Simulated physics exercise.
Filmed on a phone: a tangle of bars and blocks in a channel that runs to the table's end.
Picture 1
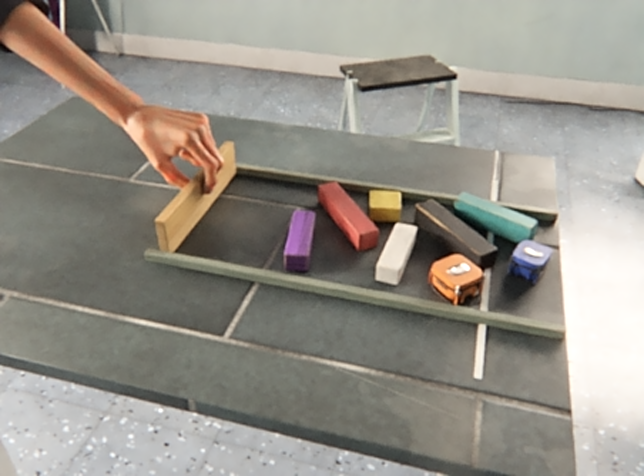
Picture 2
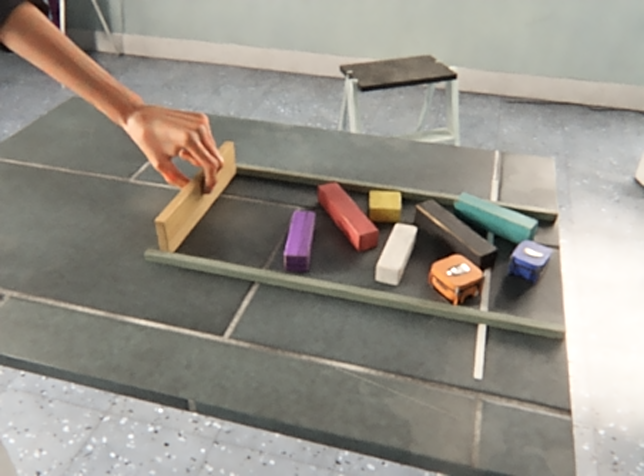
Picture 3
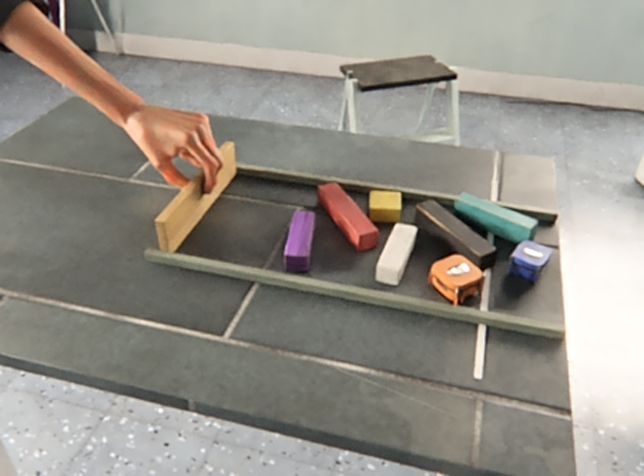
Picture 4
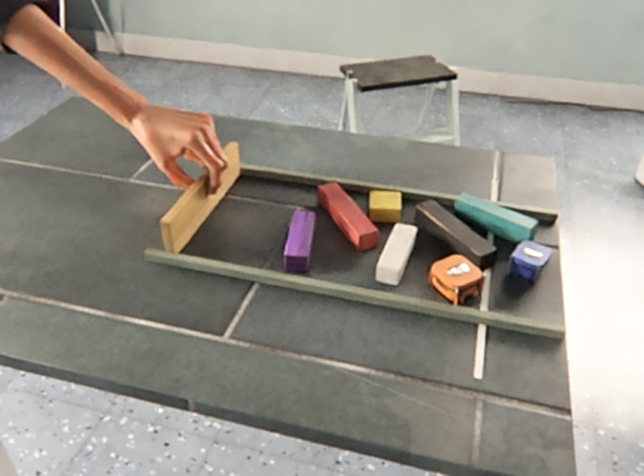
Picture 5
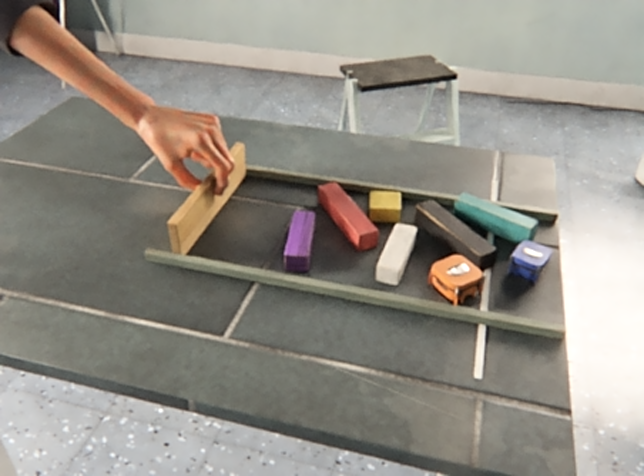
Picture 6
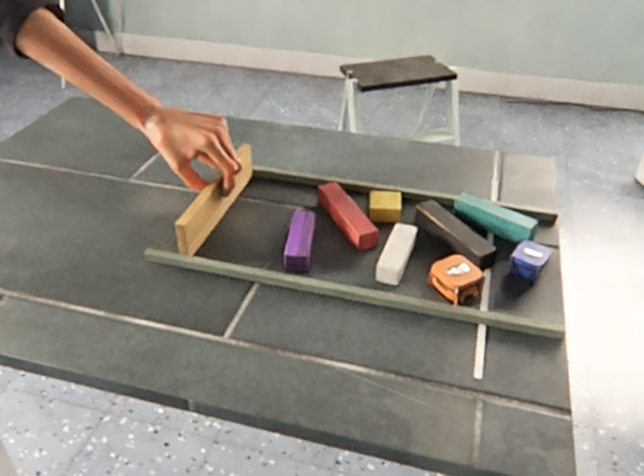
A hand slides a wooden board slowly rightward between two rails on a dark tabletop, towards coloured bars and blocks lying still.
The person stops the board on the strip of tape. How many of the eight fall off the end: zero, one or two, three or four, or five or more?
Outcome: The number that fall off is three or four.
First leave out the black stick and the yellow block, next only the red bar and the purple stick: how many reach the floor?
First 1, then 1.
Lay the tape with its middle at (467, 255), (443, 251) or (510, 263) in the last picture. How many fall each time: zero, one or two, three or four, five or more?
The falls would be one or two; one or two; more than four.
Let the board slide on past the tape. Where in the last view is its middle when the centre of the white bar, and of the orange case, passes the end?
About (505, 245), and (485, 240) for the other.
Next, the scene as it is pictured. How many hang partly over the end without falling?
The number is 1.
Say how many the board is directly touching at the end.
2 of them.
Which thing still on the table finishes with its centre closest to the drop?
The white bar.
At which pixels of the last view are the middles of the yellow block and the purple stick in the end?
The yellow block stops around (533, 222); the purple stick around (500, 276).
Early on, none off yet; blue case at rest near (530, 262); turquoise bar at rest near (494, 219); orange case at rest near (456, 280).
Finally, the number that fall off is three or four; lost, black stick, orange case, turquoise bar and blue case.
